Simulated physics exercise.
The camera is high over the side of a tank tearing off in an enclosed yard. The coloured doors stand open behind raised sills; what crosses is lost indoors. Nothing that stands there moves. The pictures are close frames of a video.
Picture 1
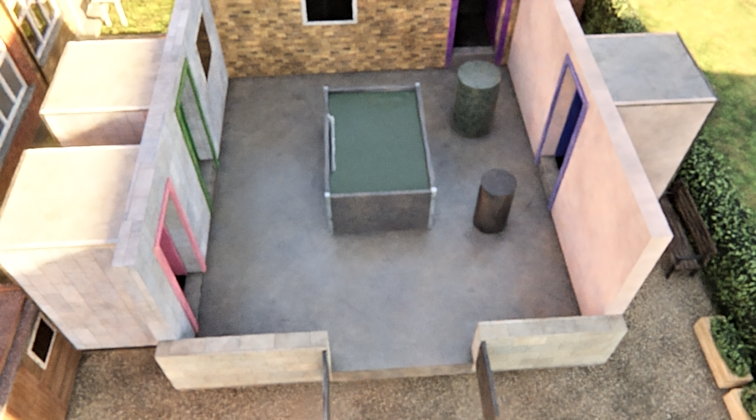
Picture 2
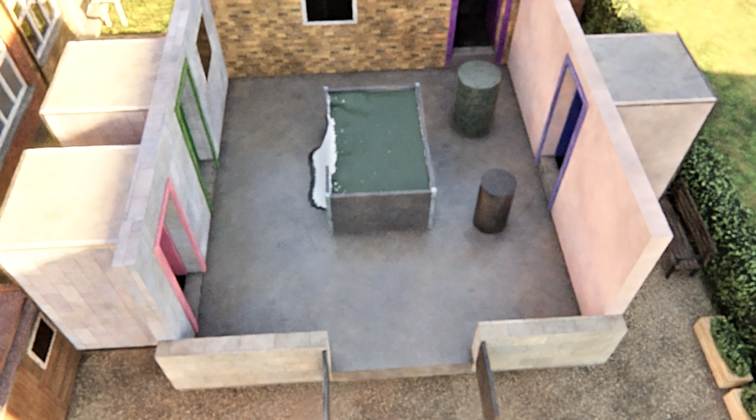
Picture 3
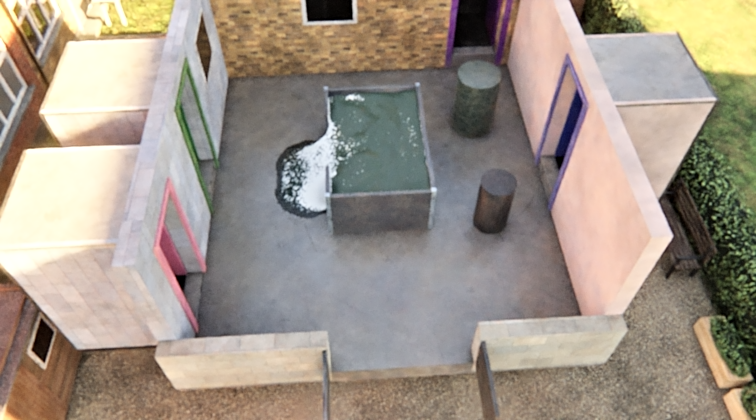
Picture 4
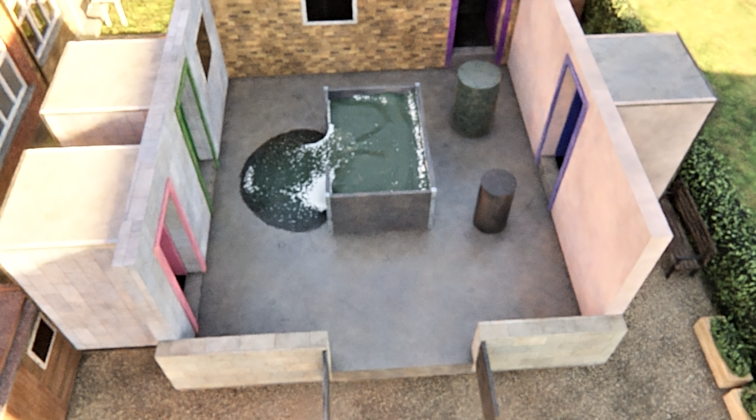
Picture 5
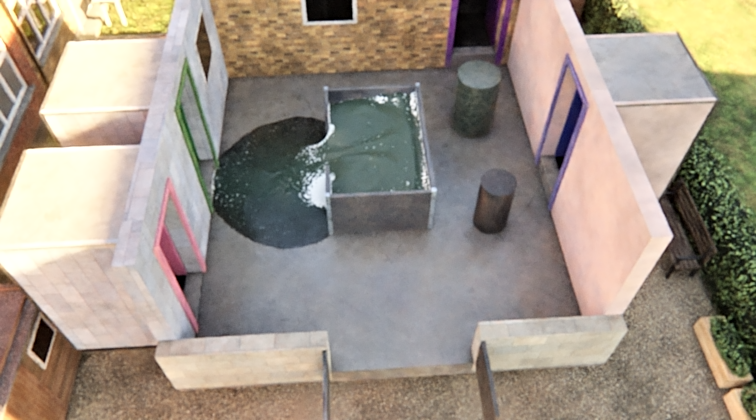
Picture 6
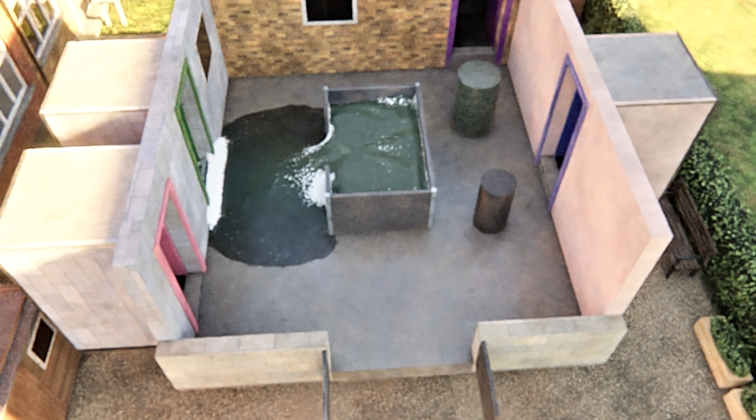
In the video, dark green water pours from the left side of a rectangular tank in a walled yard, foaming white as it spreads across the grey floor in a widening pool and reaches the left wall near the green-framed door.
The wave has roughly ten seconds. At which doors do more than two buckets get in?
The pink door takes more than that; the blue door stays under that; the green door takes more than that; the purple door stays under that.
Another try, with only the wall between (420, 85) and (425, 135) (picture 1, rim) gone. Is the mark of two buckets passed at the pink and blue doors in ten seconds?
One by one: Pink door floods; blue door lets more in.
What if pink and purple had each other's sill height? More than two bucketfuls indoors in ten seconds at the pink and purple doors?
Pink door holds; purple door takes more.
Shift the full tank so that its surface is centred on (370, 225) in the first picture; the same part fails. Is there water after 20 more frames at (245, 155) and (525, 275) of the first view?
In turn: Covered, no water.
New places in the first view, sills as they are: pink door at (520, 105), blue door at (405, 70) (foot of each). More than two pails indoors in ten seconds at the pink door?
The pink door passes that mark.
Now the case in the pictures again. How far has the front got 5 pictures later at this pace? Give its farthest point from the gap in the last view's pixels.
At about (194, 352).
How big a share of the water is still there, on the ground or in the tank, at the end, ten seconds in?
Close to 82 %.
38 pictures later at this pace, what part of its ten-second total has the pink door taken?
Some 65 per cent.
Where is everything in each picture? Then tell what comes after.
The first frame shows still water in the water tank at (376, 140).
In the second frame, water pours out at (331, 165) and has run to (320, 205).
In the third frame, water pours out at (331, 166) and has run to (288, 207).
In the fourth frame, the front is at (248, 167), out from the gap at (331, 166).
In the fifth frame, water pours out at (331, 166) and has run to (214, 200).
In the sixth frame, water pours out at (331, 165) and has run to (222, 132).
A moment on, water covers 25 % of the floor; the pink door wet at the sill, nothing in, the blue door not reached, the green door far over two buckets in, the purple door not reached.
Next, water covers 30 % of the floor; the pink door under two buckets in, the blue door not reached, the green door far over two buckets in, the purple door not reached.
Then, water covers 65 % of the floor; the pink door over two buckets in, the blue door not reached, the green door far over two buckets in, the purple door wet at the sill, nothing in.
Later, water covers 95 % of the floor; the pink door over two buckets in, the blue door wet at the sill, nothing in, the green door far over two buckets in, the purple door wet at the sill, nothing in.
In the end, water covers 95 % of the floor; the pink door far over two buckets in, the blue door wet at the sill, nothing in, the green door far over two buckets in, the purple door wet at the sill, nothing in.
